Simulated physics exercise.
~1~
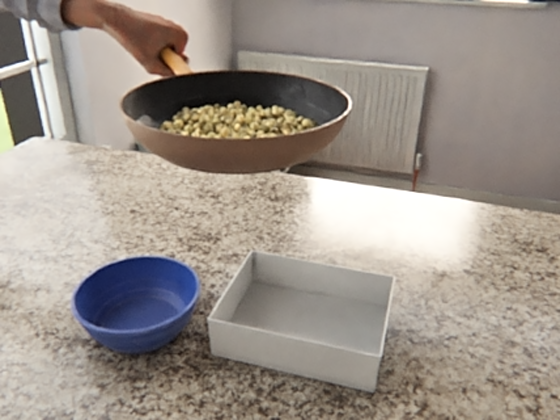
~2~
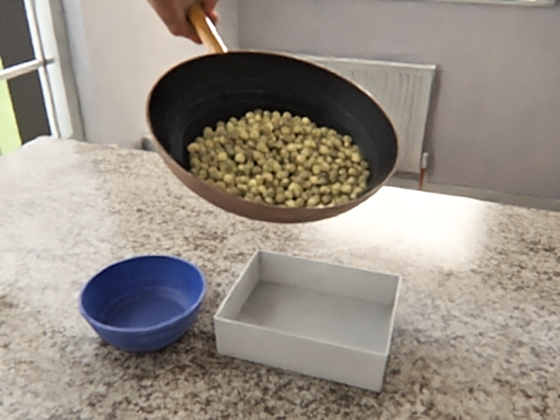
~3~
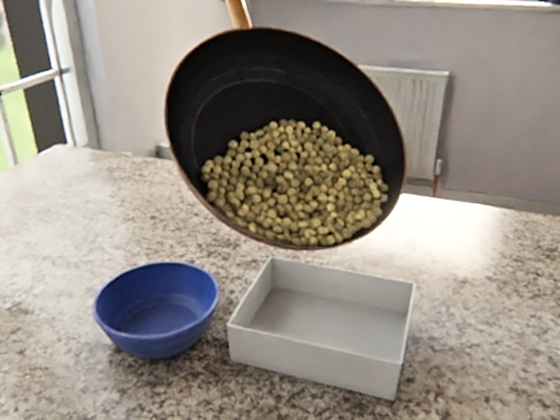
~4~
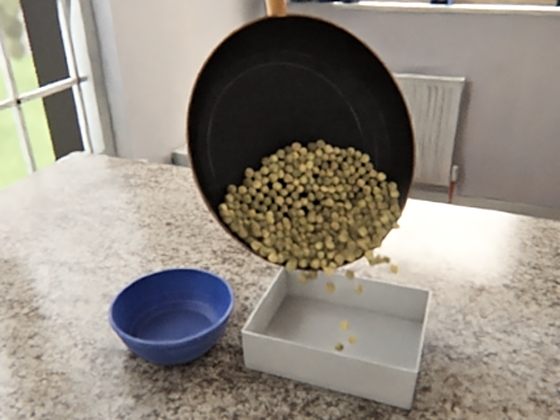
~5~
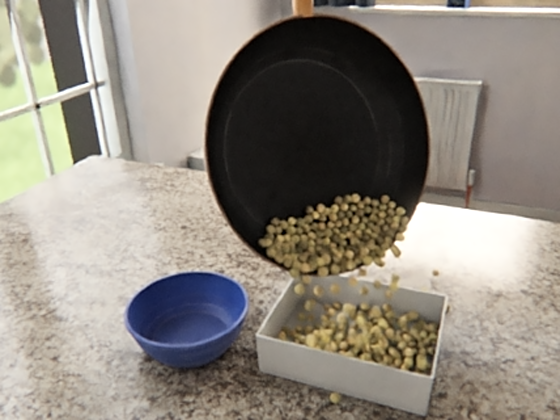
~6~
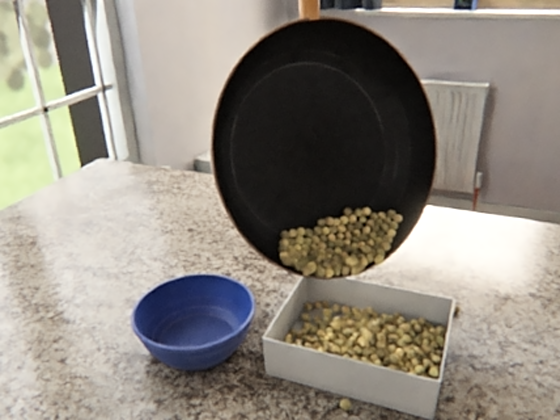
On a speckled kitchen counter, a hand tilting a frying pan of soya beans, most spilling into a white tin, some remaining.
